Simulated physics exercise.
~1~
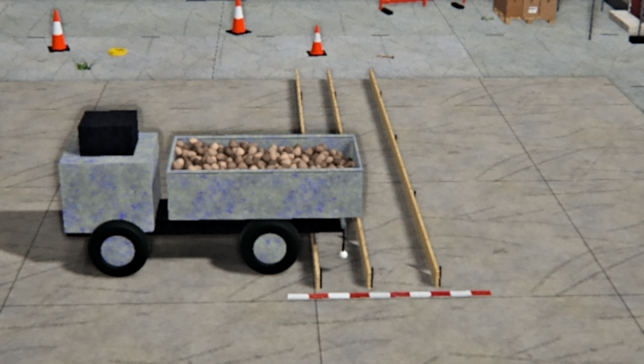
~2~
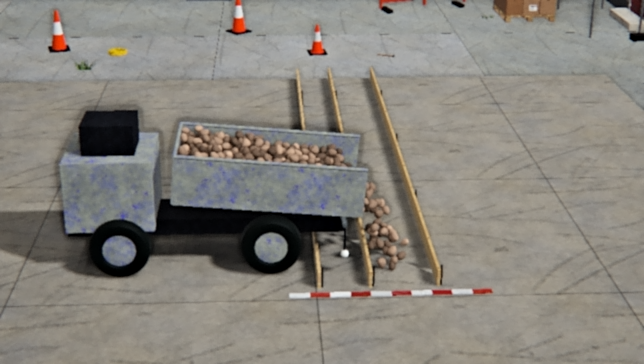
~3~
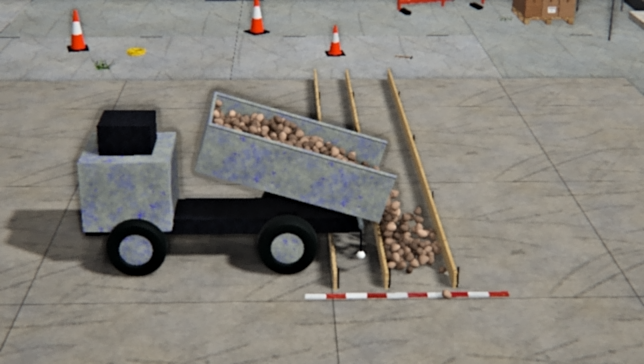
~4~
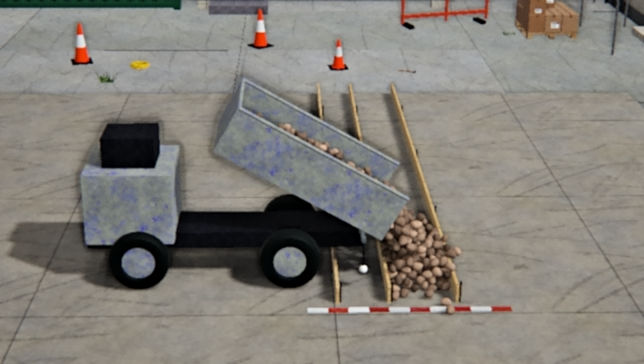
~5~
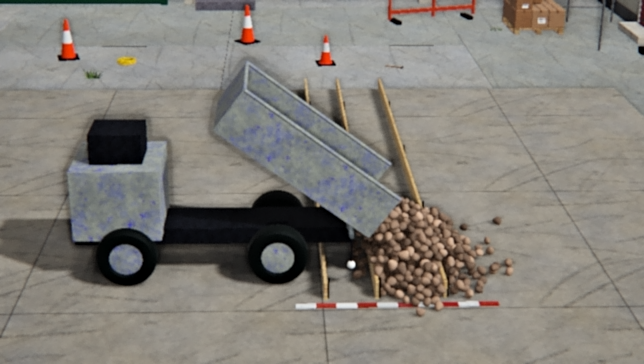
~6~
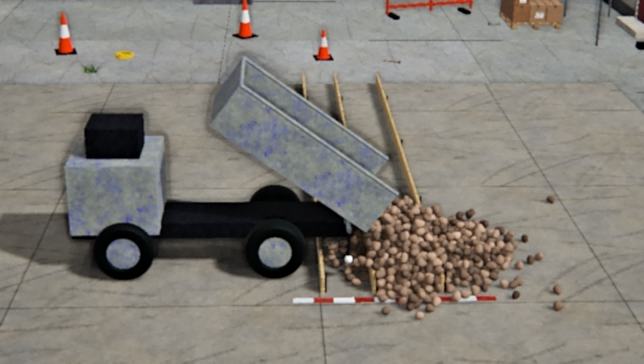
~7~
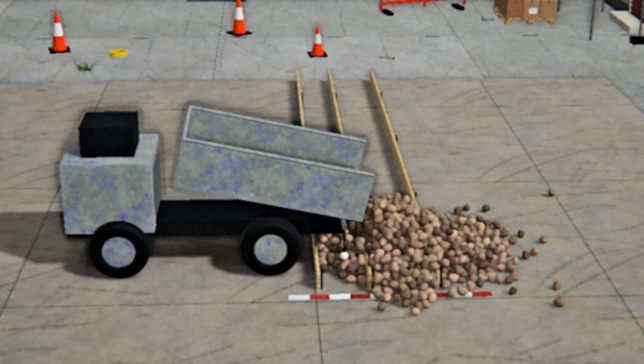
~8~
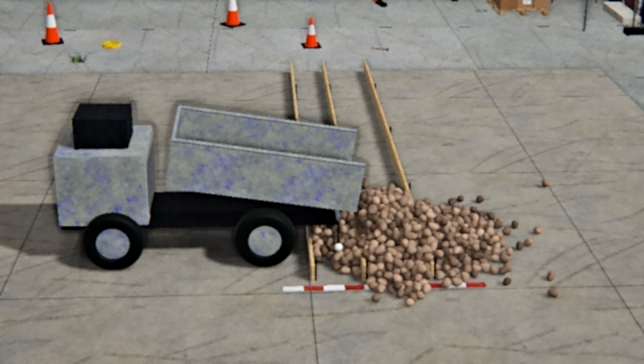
On a concrete yard, a tipper truck raising its grey body, spilling brown stones over wooden boards, then partly lowering it empty.
